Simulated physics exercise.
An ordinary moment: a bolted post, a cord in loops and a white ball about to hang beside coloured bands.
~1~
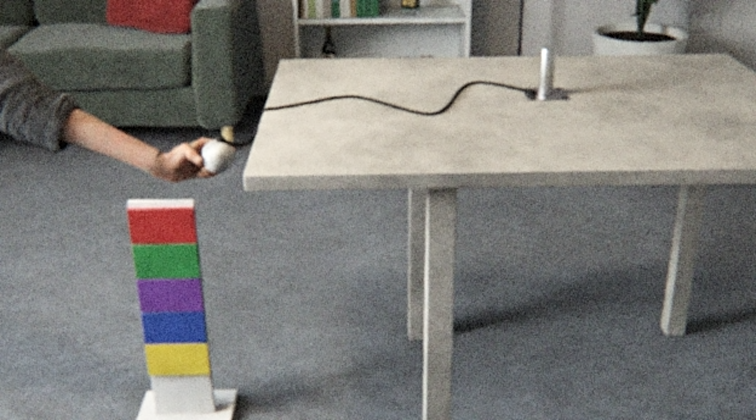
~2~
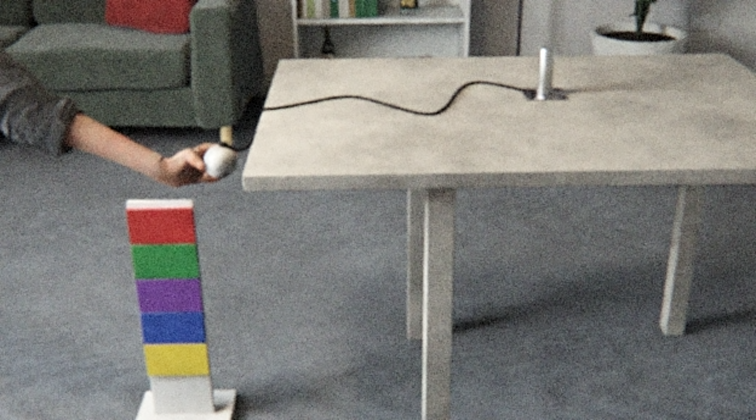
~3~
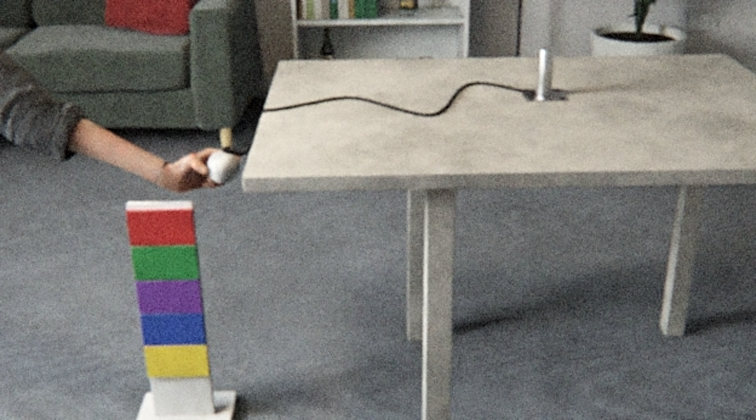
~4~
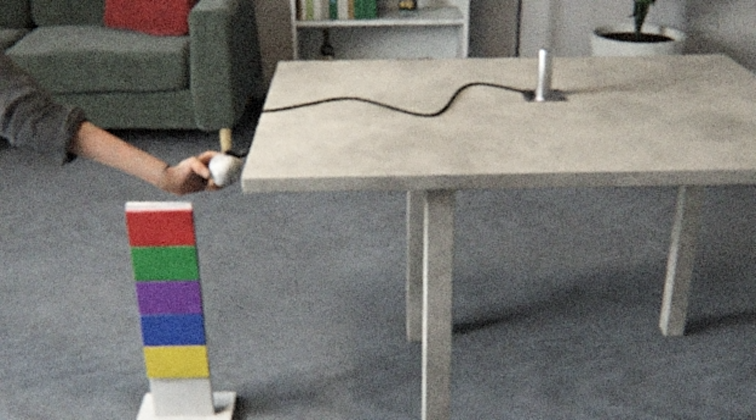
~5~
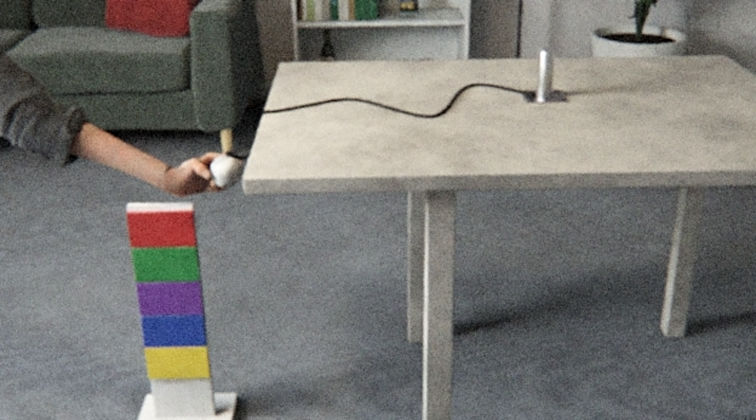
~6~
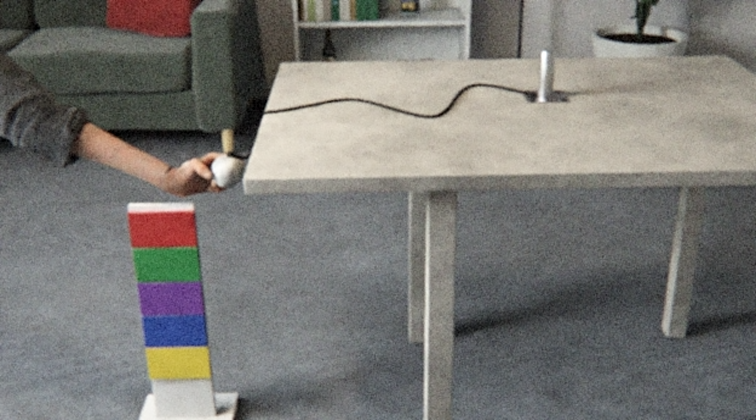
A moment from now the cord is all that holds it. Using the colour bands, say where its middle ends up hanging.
Its middle ends up at the purple band.
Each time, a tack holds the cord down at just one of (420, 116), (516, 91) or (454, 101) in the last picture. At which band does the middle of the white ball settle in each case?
First try red, second try purple, third try green.
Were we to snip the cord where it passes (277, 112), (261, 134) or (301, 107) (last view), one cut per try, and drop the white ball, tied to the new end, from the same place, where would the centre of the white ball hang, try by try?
Taking the tries in order gives (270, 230), (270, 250) and (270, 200).
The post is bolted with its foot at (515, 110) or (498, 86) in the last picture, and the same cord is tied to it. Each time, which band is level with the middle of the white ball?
For the first it would be blue, for the second blue.
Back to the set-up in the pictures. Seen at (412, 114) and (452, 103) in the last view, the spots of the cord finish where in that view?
The first lands at (325, 108), while the second lands at (396, 104).
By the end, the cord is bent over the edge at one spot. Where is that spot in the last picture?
(367, 102), approximately.
Soon after, ball near (281, 284); level with purple.
After that, ball near (269, 292); level with purple.
In the end, ball near (276, 292); level with purple. Its centre hangs level with the purple band.
